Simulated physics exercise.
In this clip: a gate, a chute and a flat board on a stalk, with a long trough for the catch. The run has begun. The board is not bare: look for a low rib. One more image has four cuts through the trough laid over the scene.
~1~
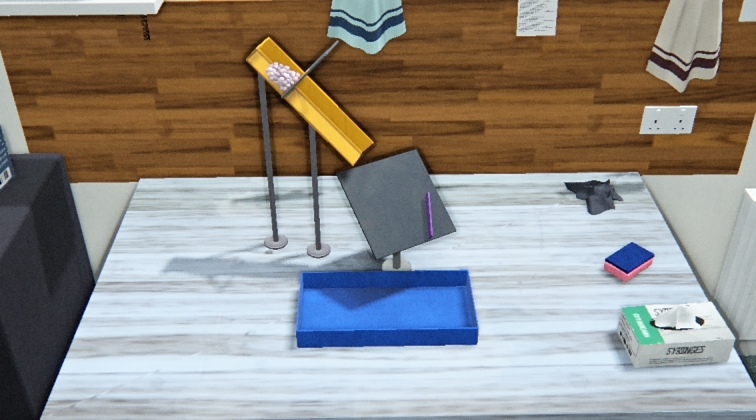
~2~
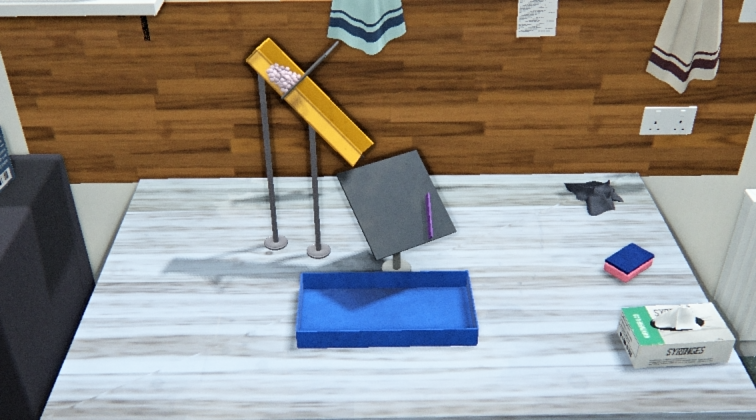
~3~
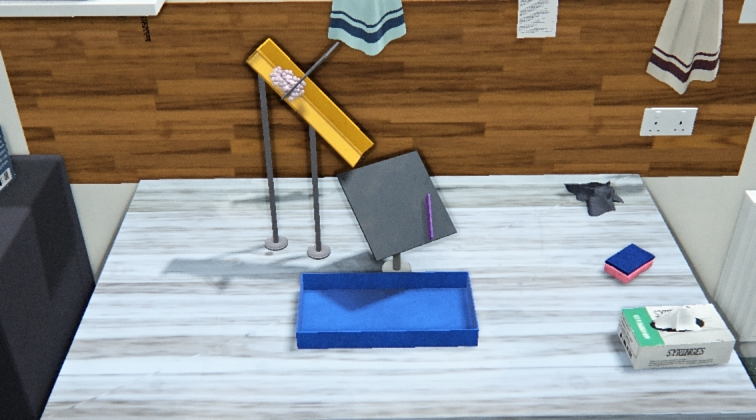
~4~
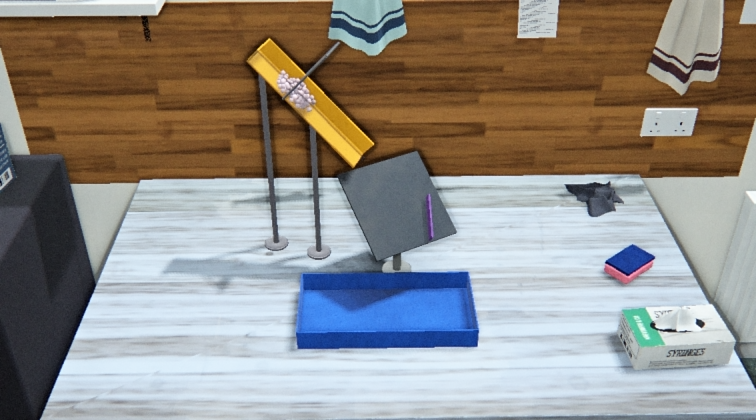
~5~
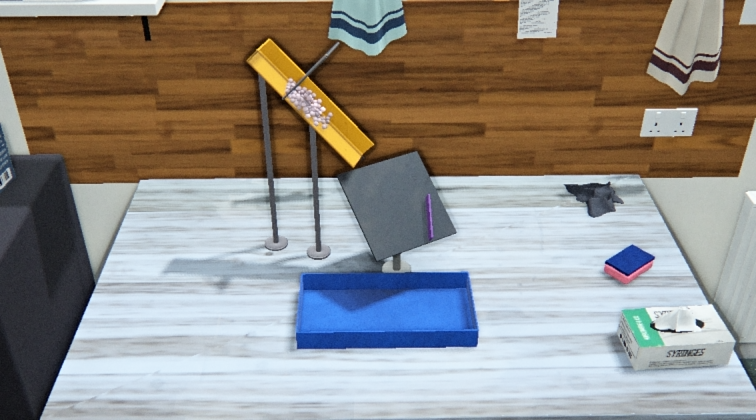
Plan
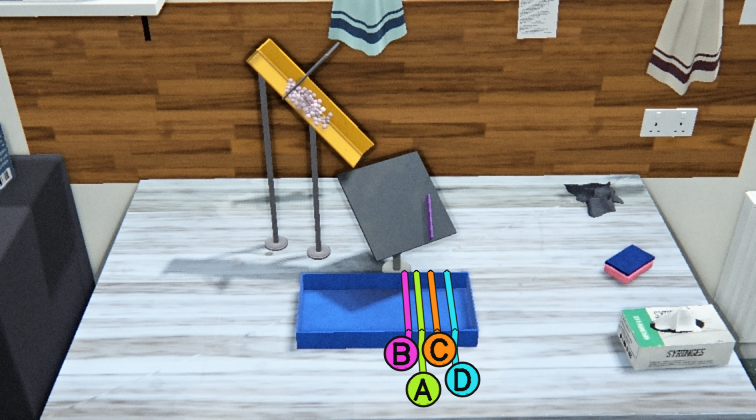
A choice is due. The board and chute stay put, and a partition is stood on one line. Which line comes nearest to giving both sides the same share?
C.
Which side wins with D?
More lands on the left.
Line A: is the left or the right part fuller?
Right.
On the marked copy, line A crosses the front rim at (421, 331); line B crosses the front rim at (408, 331); line C crosses the front rim at (437, 331); line D crosses the front rim at (455, 330).
If A is chosen, of what is caught, a stray few on the left of the divider, nearly all on the right.
If B is chosen, of what is caught, none on the left of the divider, all on the right.
If C is chosen, of what is caught, about a third on the left of the divider, about two thirds on the right.
If D is chosen, of what is caught, nearly all on the left of the divider, a small part on the right.
